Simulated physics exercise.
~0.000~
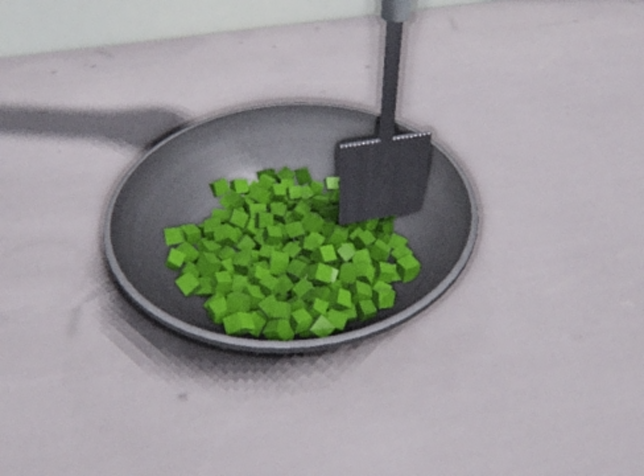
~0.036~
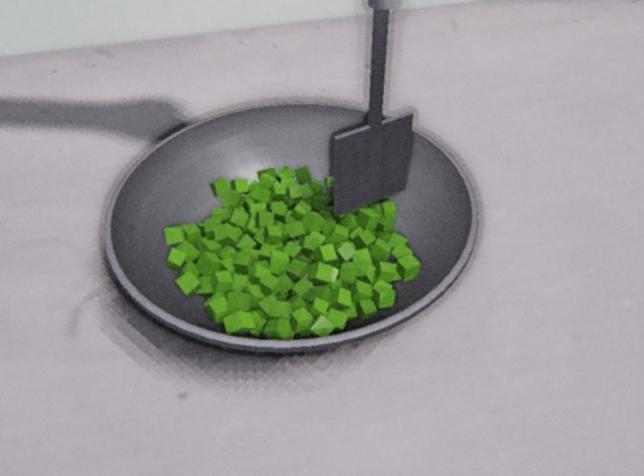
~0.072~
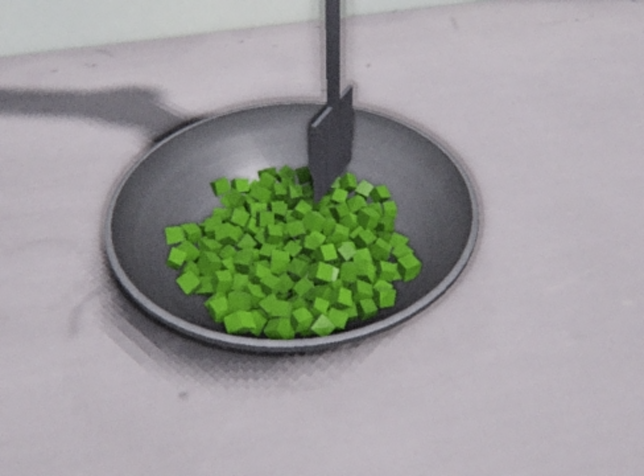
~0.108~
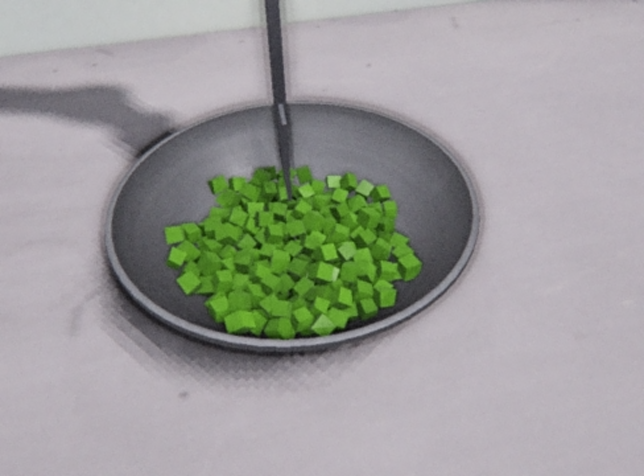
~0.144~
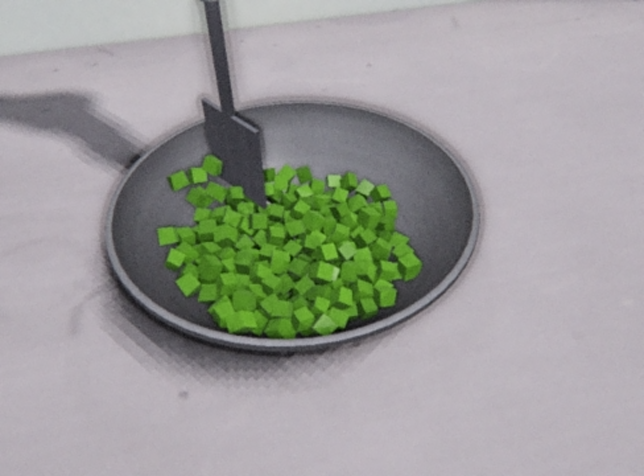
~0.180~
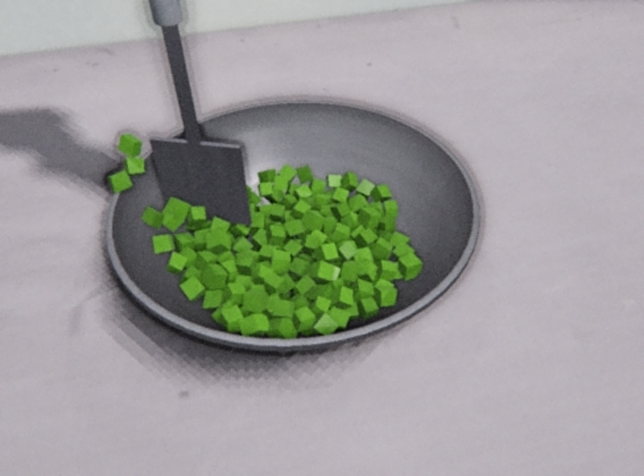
In a dark bowl on a pale surface, a black spatula-like spoon swept from right to left through the far side of a pile of green cubes, pushing a few up the left edge.
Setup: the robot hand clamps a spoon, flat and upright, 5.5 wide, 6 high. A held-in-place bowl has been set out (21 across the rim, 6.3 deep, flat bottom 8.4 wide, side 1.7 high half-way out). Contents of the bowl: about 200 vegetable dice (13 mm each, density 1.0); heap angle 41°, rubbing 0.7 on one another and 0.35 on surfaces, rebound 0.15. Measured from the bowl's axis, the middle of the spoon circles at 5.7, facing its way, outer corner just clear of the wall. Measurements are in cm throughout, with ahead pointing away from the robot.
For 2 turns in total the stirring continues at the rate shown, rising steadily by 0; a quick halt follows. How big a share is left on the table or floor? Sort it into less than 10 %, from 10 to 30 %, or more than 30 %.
It goes in more than 30 %.
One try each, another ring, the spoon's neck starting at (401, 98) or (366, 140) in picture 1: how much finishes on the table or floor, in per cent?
0 and 50 %.
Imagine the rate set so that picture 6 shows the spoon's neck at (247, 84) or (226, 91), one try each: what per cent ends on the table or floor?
So, roughly 25 percent the first time and 20 percent the second.
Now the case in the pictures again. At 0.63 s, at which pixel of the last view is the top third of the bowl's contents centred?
I'd put it close to (249, 307).
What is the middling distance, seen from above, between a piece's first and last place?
Something like 11 centimetres, give or take.
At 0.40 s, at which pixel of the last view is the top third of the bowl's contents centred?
Around (359, 159).
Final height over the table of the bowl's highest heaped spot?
4.0 cm, give or take.
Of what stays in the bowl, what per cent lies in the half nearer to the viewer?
It comes to near 45 percent.
By 0.40 s, 13° round, highest piece 10 above the table; 180 in the bowl, 5 on the table or floor, 15 in flight or on the tool.
By 0.63 s, 232° round, highest piece 9 above the table; 126 in the bowl, 48 on the table or floor, 26 in flight or on the tool.
By 0.94 s, 0° round, highest piece 4 above the table; 111 in the bowl, 89 on the table or floor.
By 1.64 s, 0° round, highest piece 3 above the table; 111 in the bowl, 89 on the table or floor.
Final count, 111 in the bowl, 89 on the table or floor. That is 44 % on the table or floor.
